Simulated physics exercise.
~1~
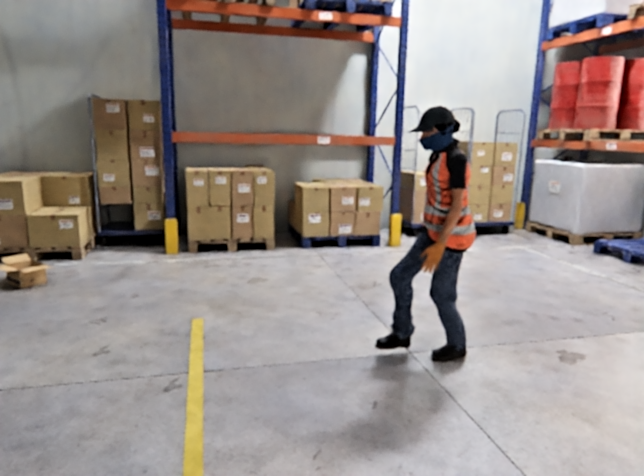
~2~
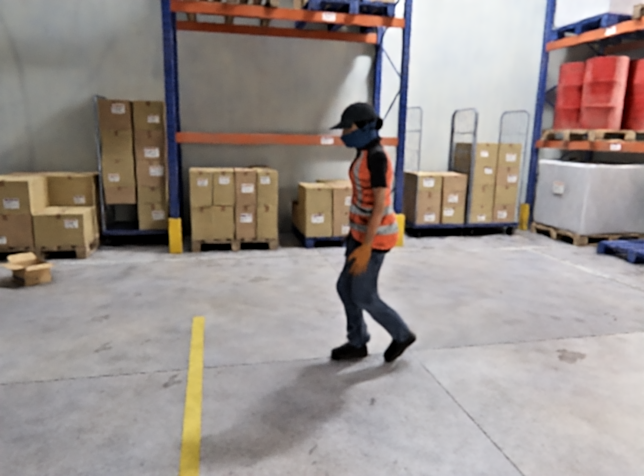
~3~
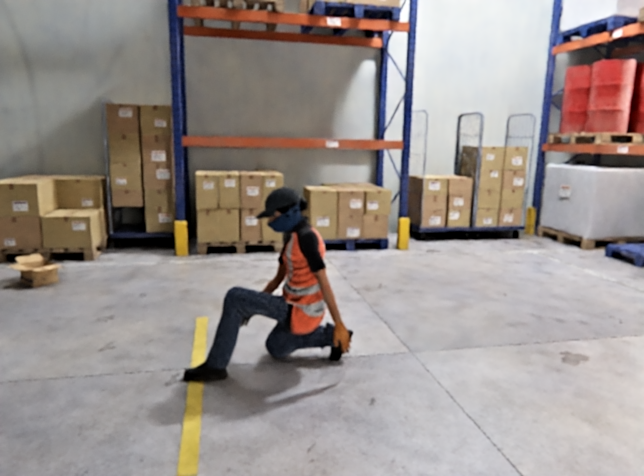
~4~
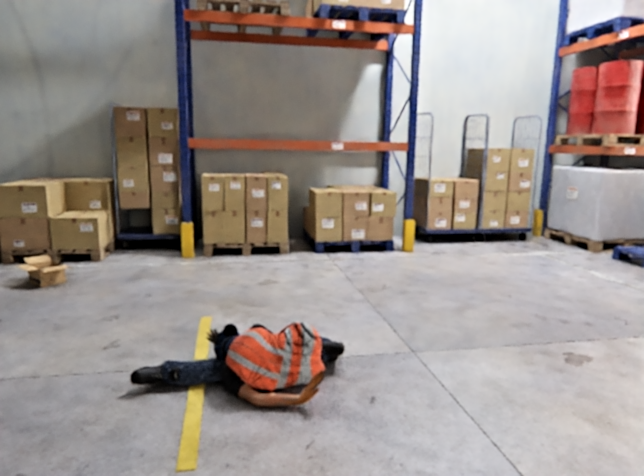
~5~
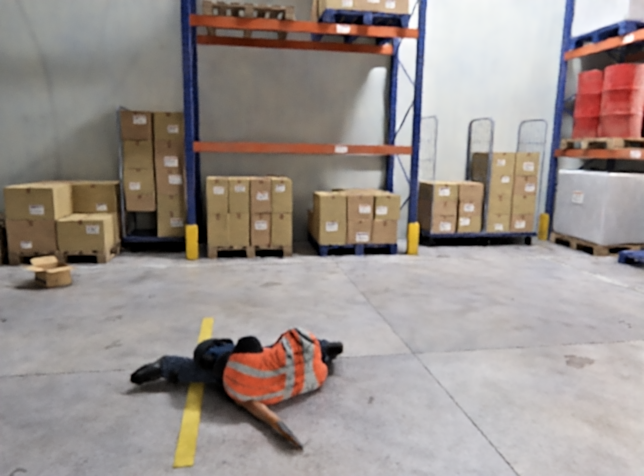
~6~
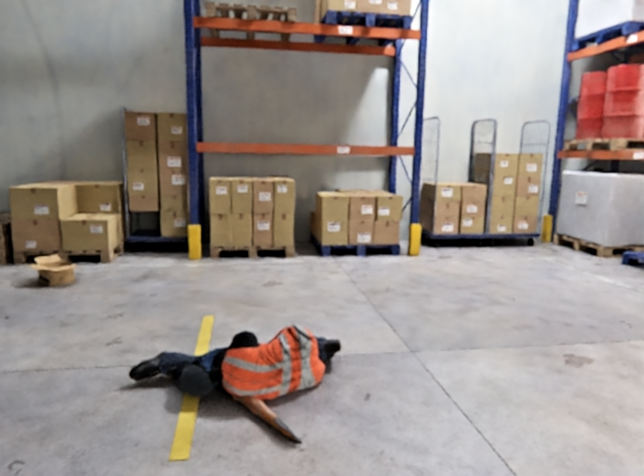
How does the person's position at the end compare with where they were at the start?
At the start the person was upright on their feet, well to the right of the yellow strip. By the end they were lying on the floor farther left and lower in view, right by the strip.
